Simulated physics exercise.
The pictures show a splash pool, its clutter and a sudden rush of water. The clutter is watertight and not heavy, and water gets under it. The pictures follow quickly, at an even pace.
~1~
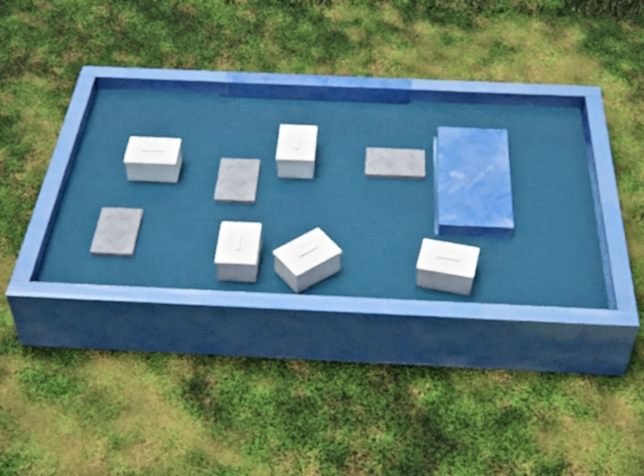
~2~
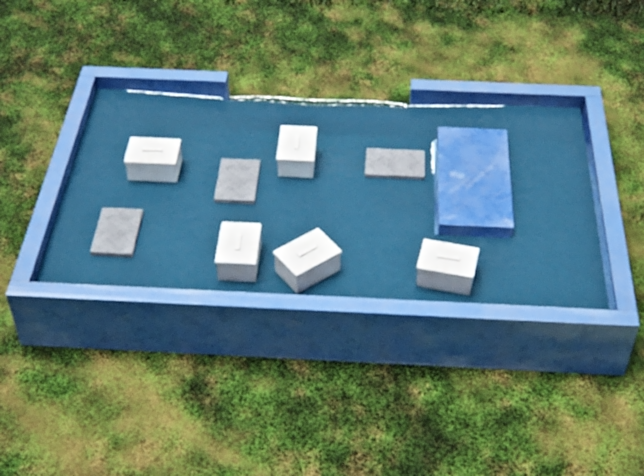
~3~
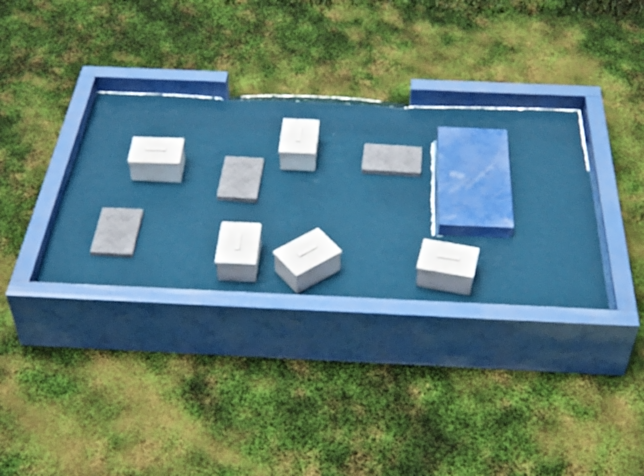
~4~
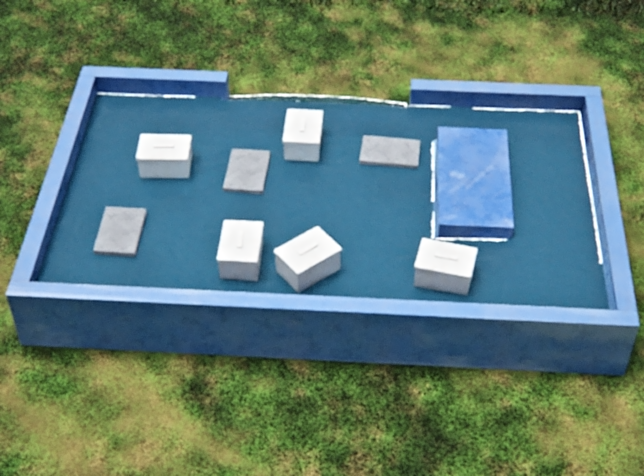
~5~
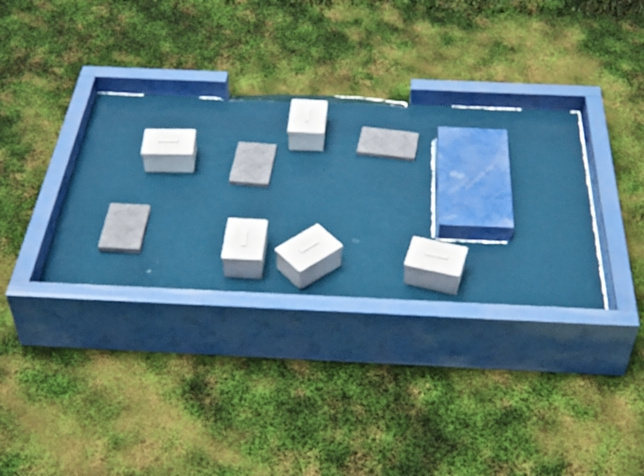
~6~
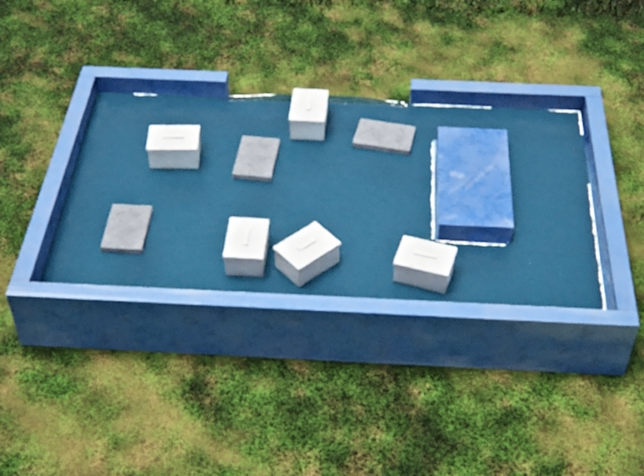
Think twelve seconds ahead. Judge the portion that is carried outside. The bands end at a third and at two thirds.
That comes to from one to two thirds.
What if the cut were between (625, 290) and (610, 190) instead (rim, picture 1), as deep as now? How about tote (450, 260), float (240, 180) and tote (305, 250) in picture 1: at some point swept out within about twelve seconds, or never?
One after the other: Carried outside, left behind, yes.
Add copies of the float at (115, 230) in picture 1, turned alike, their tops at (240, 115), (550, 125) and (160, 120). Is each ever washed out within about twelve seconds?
In turn: Washed out, inside, through.
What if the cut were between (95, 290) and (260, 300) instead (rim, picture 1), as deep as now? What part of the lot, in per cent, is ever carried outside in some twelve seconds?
Roughly 60 per cent.
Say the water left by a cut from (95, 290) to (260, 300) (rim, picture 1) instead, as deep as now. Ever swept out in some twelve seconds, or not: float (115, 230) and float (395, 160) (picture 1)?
In that order: Through, left behind.
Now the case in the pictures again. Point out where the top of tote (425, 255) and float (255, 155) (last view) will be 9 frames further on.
Around (393, 245) and (288, 100).
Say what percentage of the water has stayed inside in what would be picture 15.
Roughly 72 per cent.
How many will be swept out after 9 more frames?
That makes 2.
A moment on, 0 of 8 are out; 8 afloat.
Next, 2 of 8 are out; 6 afloat.
Later, 3 of 8 are out; 5 afloat.
In the end, 4 of 8 are out; 4 afloat.
